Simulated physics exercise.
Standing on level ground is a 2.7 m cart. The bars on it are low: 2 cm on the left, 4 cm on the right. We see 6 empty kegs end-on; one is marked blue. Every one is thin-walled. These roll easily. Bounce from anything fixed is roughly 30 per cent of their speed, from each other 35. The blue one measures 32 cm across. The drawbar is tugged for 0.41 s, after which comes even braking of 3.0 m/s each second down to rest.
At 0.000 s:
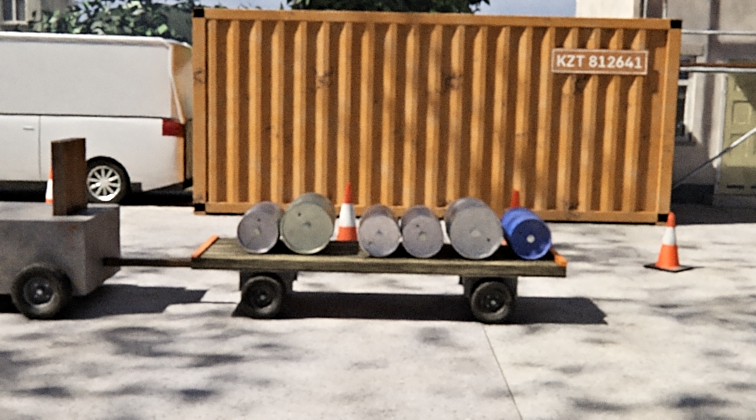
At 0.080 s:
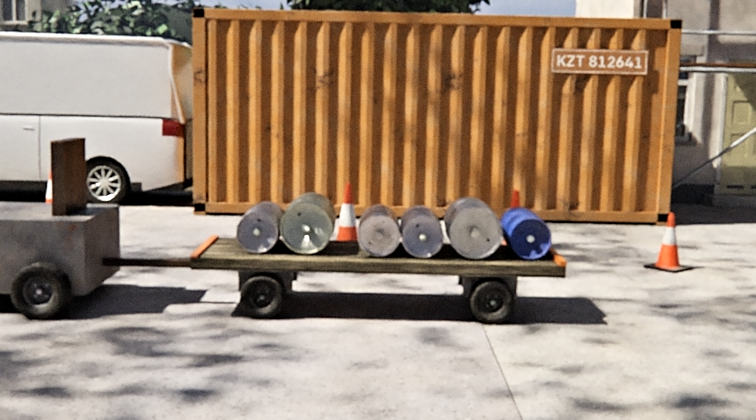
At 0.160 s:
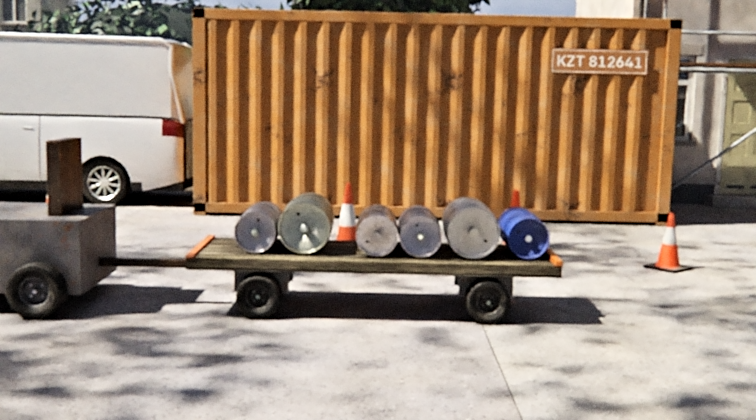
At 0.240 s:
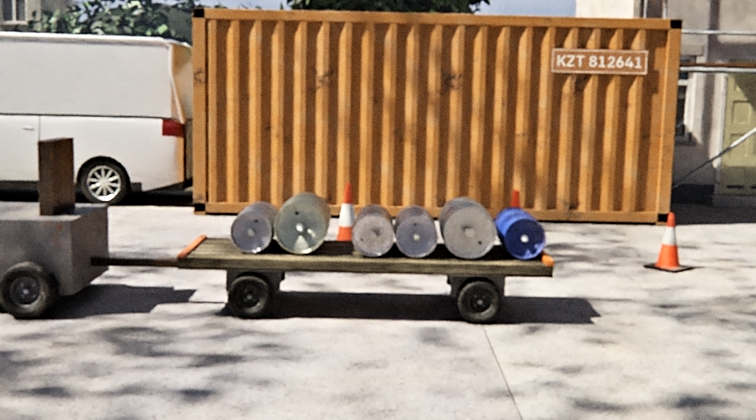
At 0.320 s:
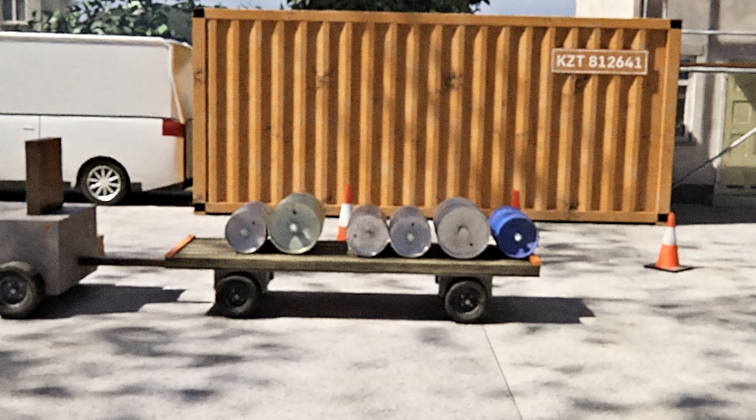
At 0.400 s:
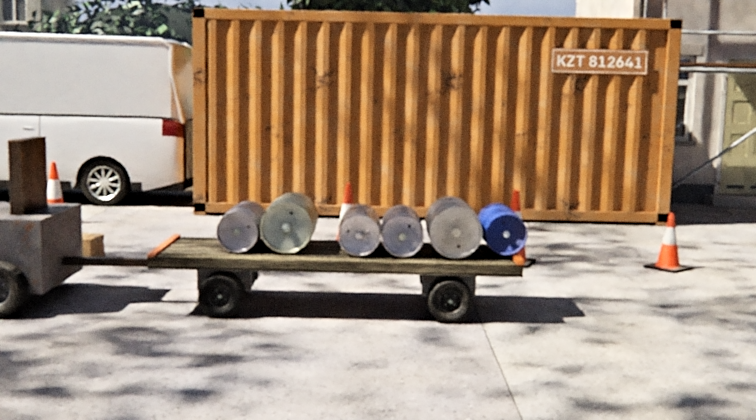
An orange shipping container stands across a sunlit paved yard, seen from the side by a still camera, with a white van at the left and orange-and-white traffic cones around it. In front, a low flatbed cart carries a row of five greyish barrels and a blue one at its right end, hitched to a grey vehicle. The cart starts from rest and rolls left behind the vehicle, slowly gathering speed, the barrels riding along.
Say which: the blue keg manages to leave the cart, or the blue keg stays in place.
It spills off.
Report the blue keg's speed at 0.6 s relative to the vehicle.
The speed is close to 0.6 m/s.
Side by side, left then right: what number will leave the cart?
Result (left / right): 0 / 1.
Then, 0.6 s in, blue is over the right bar and falling; 1 over a bar so far.
Then, 0.7 s in, blue is over the right bar and falling; 1 over a bar so far.
Then, 0.8 s in, blue is over the right bar and falling; 1 over a bar so far.
Then, 0.9 s in, blue is over the right bar and falling; 1 over a bar so far.
In the end (2.3 s), blue is over the right bar and down; 1 over a bar so far.
